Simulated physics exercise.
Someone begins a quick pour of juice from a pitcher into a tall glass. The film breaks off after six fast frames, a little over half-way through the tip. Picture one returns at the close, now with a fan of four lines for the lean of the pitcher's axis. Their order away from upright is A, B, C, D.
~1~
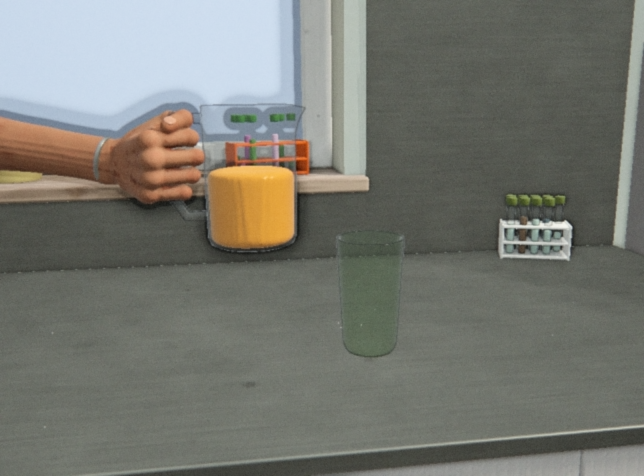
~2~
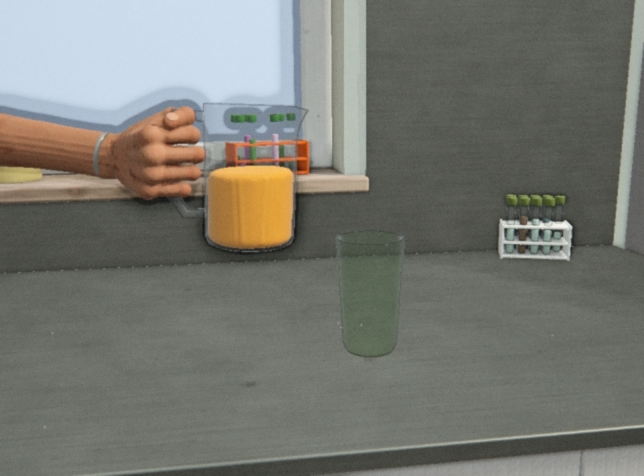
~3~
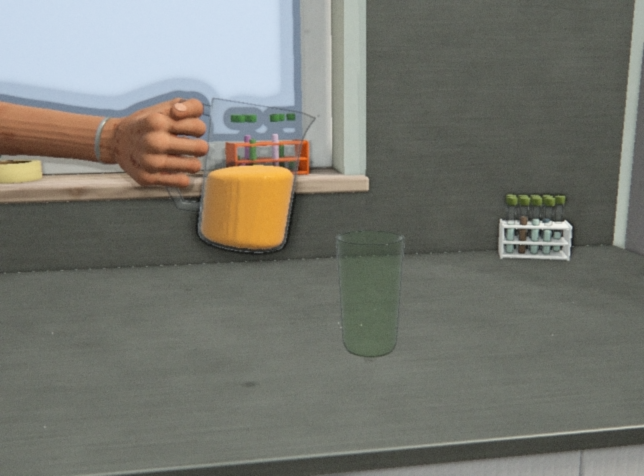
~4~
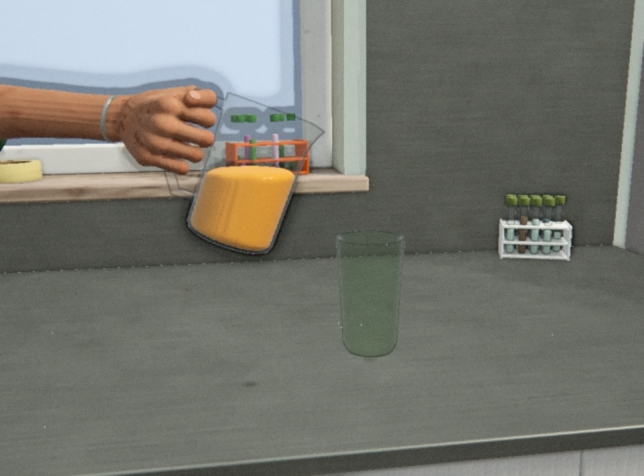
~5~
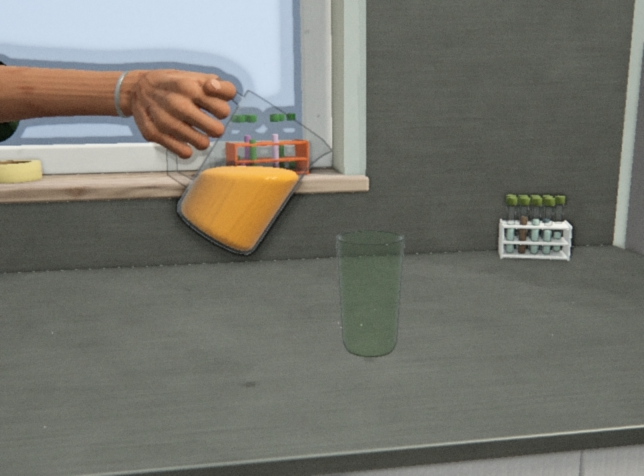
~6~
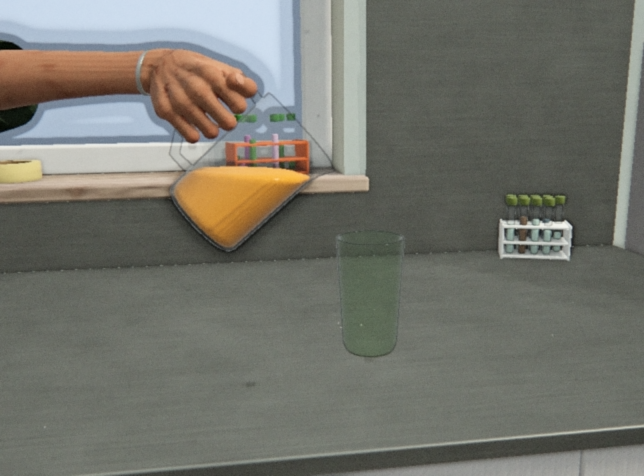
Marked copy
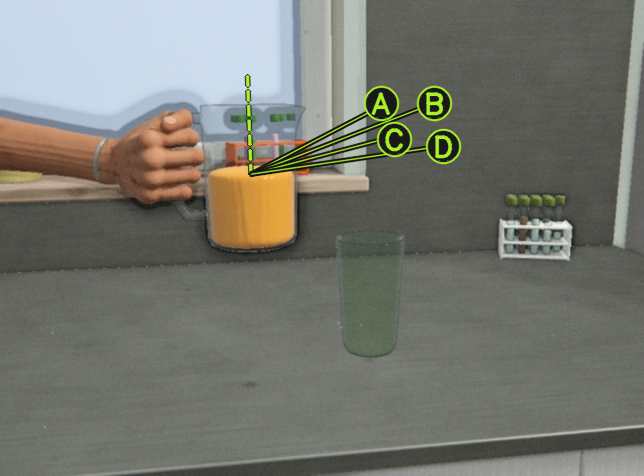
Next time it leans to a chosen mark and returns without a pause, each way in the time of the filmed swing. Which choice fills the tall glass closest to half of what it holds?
Choose C.
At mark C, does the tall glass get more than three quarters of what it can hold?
No, less.
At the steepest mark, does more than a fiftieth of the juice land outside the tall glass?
No.
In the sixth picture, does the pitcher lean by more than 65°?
No, it does not.
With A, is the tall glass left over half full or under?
Under half.
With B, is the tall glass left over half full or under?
Under half.
In lime, A at (367, 113); B at (418, 109); C at (376, 141); D at (426, 148).
If A is chosen, the tall glass ends with about 15 % of what it can hold.
If B is chosen, the tall glass ends with about 31 % of what it can hold.
If C is chosen, the tall glass ends with about 49 % of what it can hold.
If D is chosen, the tall glass ends with about 68 % of what it can hold.
